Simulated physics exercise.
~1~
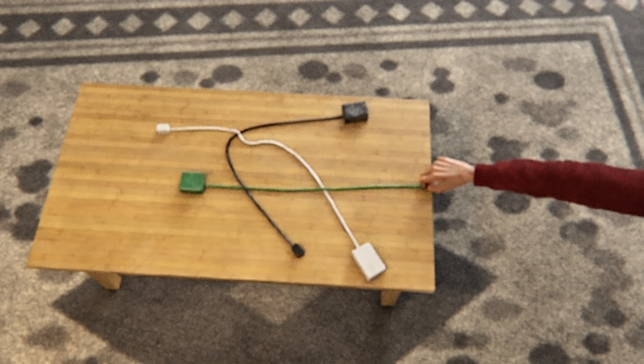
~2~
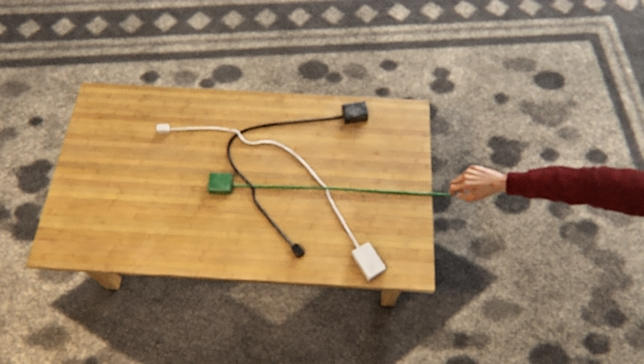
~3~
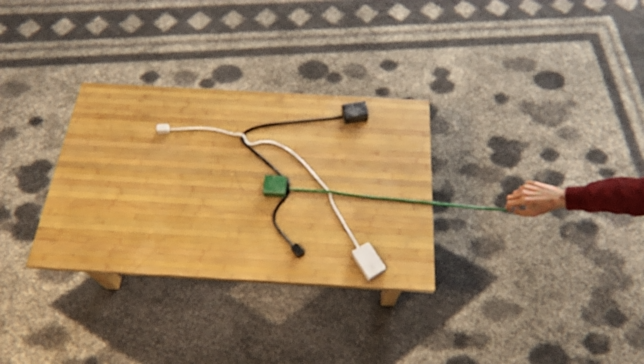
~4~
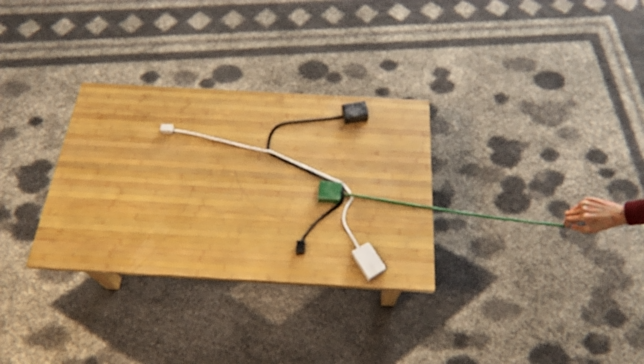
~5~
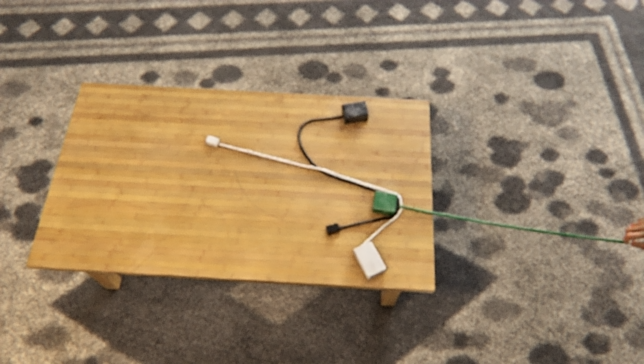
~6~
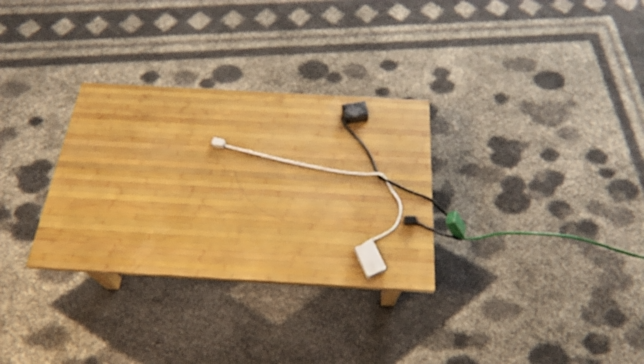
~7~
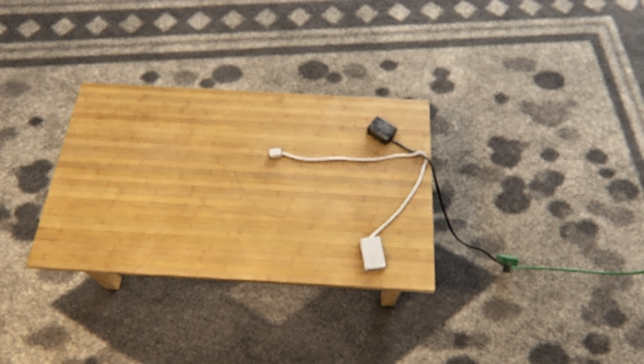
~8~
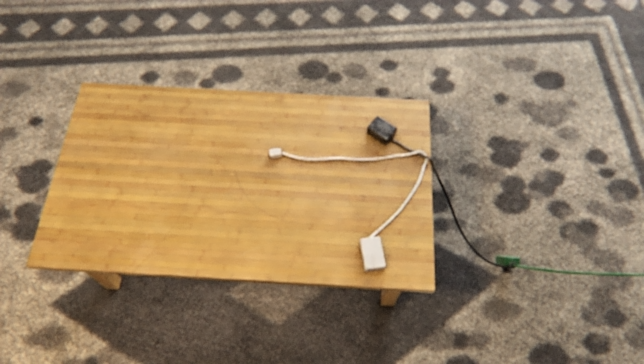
On a wooden table standing on a patterned carpet, green, black and white leads lie tangled, each with a charger at one end. A hand in a dark red sleeve pulls the green lead out past the right edge, and its charger slides across the tabletop. The green charger catches the other two leads, dragging their plugs rightward. It then drops over the edge with the black plug, while the black charger shifts slightly right. Finally, the green charger lies beyond the table, the black lead trailing over the edge, and both other chargers remain on top.
